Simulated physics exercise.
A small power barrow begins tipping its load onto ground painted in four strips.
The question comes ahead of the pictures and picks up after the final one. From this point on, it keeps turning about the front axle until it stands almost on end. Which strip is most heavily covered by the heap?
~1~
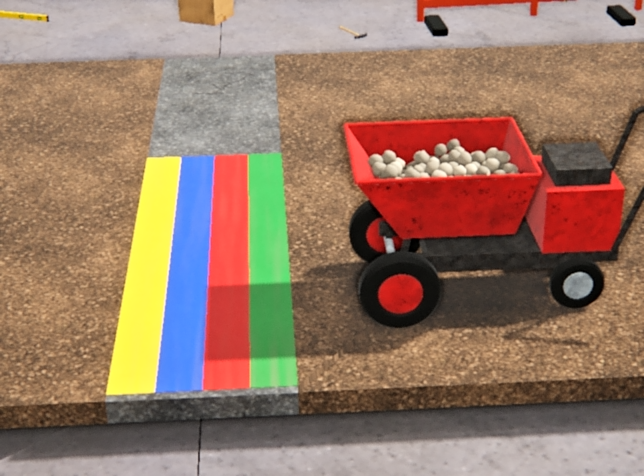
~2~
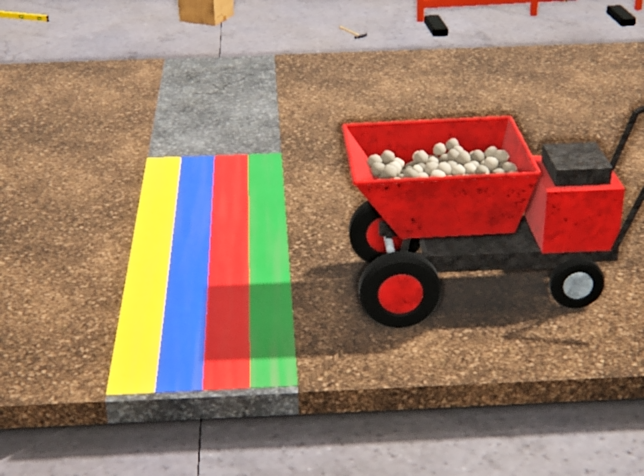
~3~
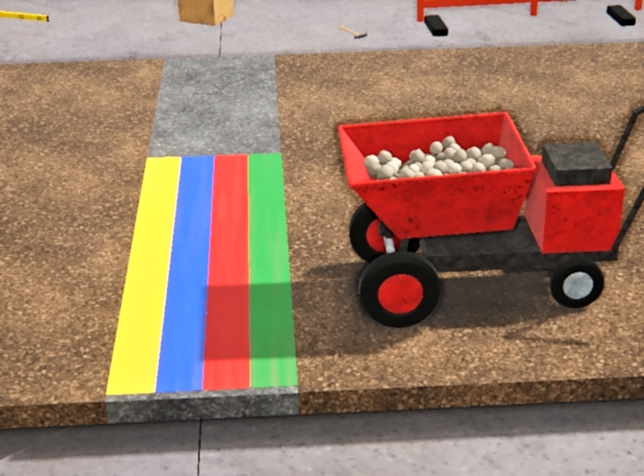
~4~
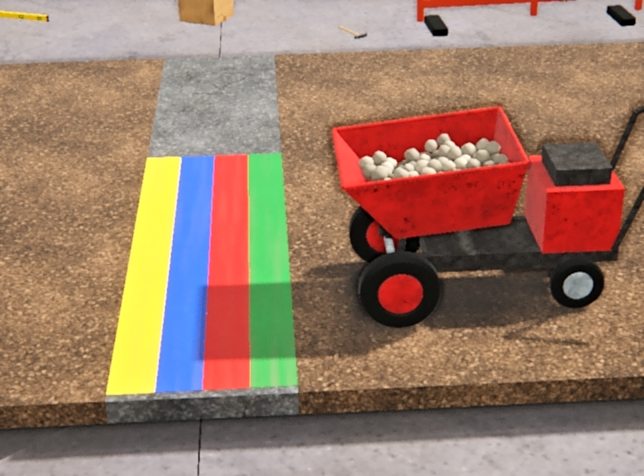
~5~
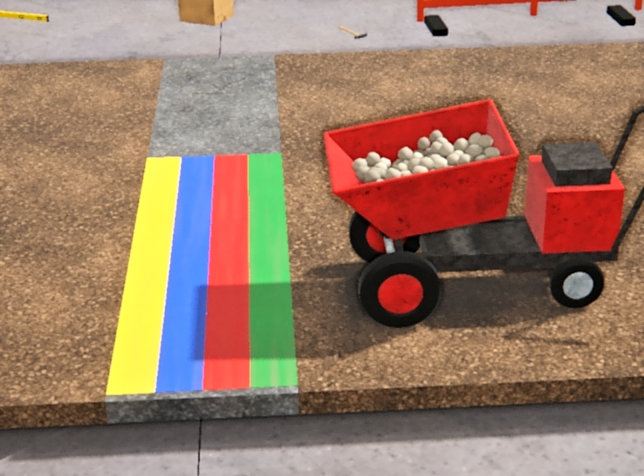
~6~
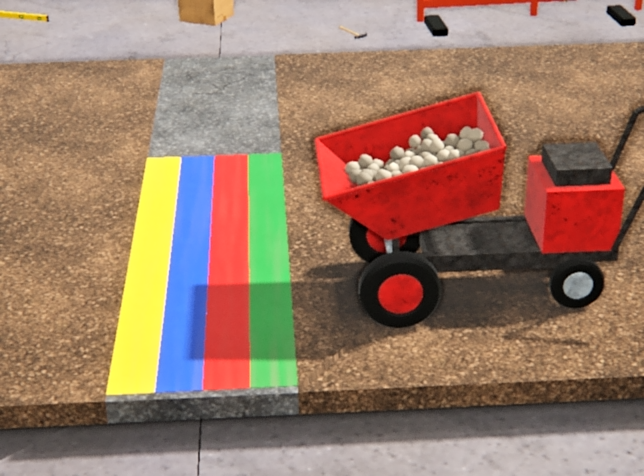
The red strip.
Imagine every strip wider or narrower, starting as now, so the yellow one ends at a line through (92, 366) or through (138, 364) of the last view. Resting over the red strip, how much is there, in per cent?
Shares: 40 %; then 30 %.
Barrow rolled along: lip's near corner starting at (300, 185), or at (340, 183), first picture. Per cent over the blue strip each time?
Some 40 % then some 20 %.
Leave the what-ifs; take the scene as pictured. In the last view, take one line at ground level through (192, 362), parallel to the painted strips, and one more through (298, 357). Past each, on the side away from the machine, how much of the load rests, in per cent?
First some 20, then 70 per cent.
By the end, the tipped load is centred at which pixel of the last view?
The centre ends up roughly at (220, 293).
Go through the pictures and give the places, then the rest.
The first frame shows lip of the skip at (357, 183), level; top of the load at (445, 171), river pebbles; green strip at (273, 354); red strip at (227, 356); blue strip at (181, 358); yellow strip at (135, 360).
The second frame shows lip of the skip at (355, 183), level; top of the load at (444, 171).
The third frame shows lip of the skip at (351, 185), tipped barely; top of the load at (456, 174).
The fourth frame shows lip of the skip at (344, 188), tipped a little; top of the load at (451, 172).
The fifth frame shows lip of the skip at (335, 193), tipped a little; top of the load at (464, 160).
The sixth frame shows lip of the skip at (325, 199), tipped clearly; top of the load at (458, 168); green strip at (273, 354); red strip at (227, 356); blue strip at (181, 358); yellow strip at (135, 360).
Soon after the last picture, skip tipped steeply; all in the skip.
A little later, skip tipped right over; nearly all in the skip; a stray few over the green strip; a small part over the red strip.
Later still, skip tipped right over; about a third in the skip; a small part over the green strip; about a third over the red strip; about a quarter over the blue strip; a small part over the yellow strip; a stray few off the paint.
At rest, skip tipped right over; about a quarter in the skip; a small part over the green strip; about a third over the red strip; about a quarter over the blue strip; a small part over the yellow strip; a stray few off the paint.
